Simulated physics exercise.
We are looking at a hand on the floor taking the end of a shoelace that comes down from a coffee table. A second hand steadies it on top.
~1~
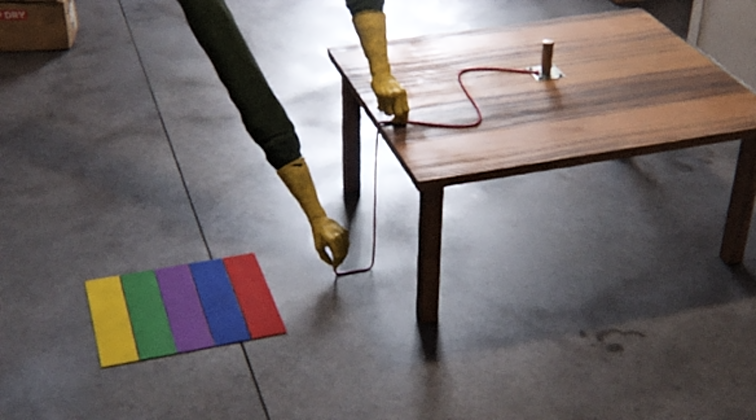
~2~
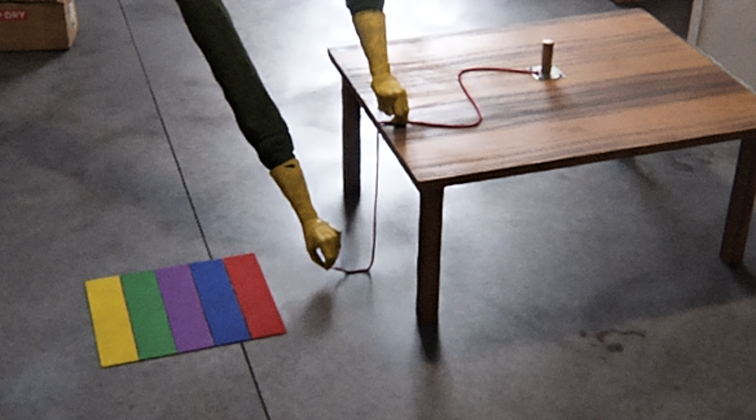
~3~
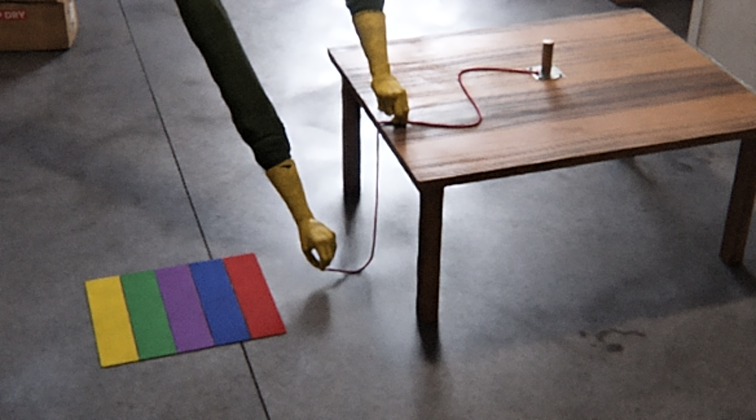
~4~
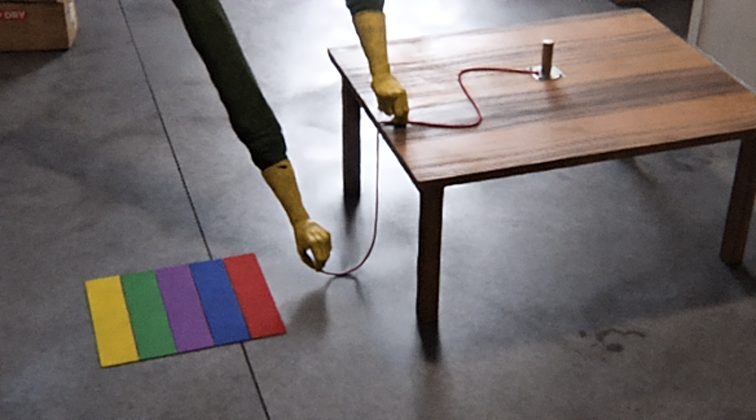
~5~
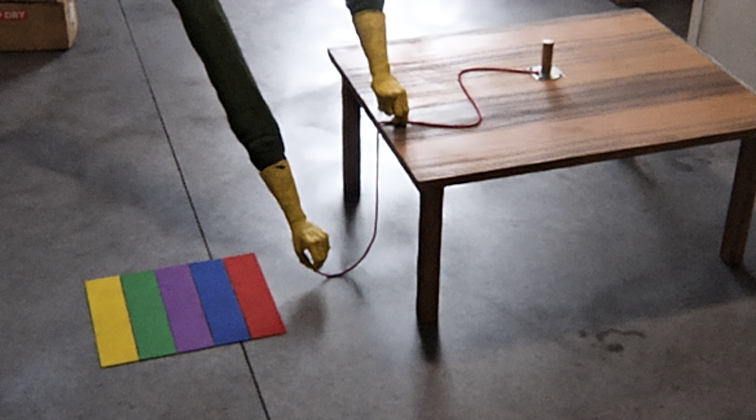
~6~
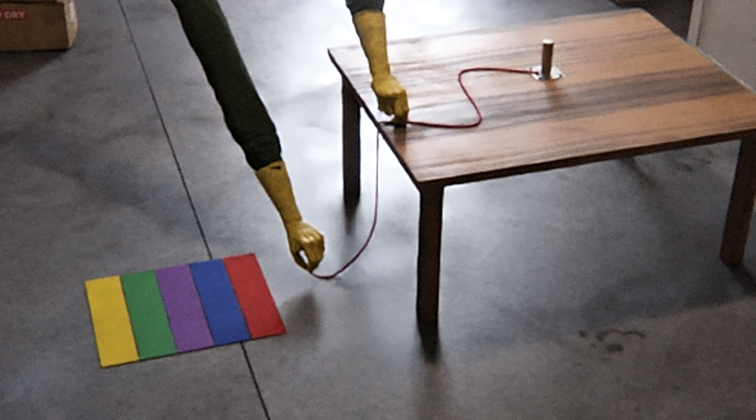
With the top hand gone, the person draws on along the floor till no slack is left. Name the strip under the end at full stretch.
It gets as far as the yellow strip.
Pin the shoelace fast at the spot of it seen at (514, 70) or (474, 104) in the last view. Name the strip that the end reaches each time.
In that order: Yellow; purple.
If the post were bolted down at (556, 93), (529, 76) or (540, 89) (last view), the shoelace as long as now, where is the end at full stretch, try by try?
In that order: (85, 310), (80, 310) and (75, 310).
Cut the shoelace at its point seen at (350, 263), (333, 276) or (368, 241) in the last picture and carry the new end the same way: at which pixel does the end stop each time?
In that order: (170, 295), (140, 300) and (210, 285).
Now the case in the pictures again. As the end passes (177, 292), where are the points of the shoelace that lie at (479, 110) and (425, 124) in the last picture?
About (395, 109), and the other about (358, 168).
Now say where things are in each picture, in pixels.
In the first picture, end (333, 264); red (264, 320); blue (228, 327); purple (192, 334); green (154, 340); yellow (117, 347).
In the second picture, end (324, 266); shoelace through (501, 69) (463, 87) (478, 123) (398, 121) (377, 180) (374, 248).
In the third picture, end (320, 267).
In the fourth picture, end (315, 268); shoelace through (501, 69) (463, 87) (478, 123) (398, 121) (377, 180) (372, 248).
In the fifth picture, end (313, 268).
In the sixth picture, end (308, 269); shoelace through (501, 69) (463, 87) (478, 123) (398, 121) (377, 180) (364, 247).
Soon after, end near (177, 292); over purple.
After that, end near (131, 300); over green.
At the stop, end near (103, 305); over yellow. The yellow one.
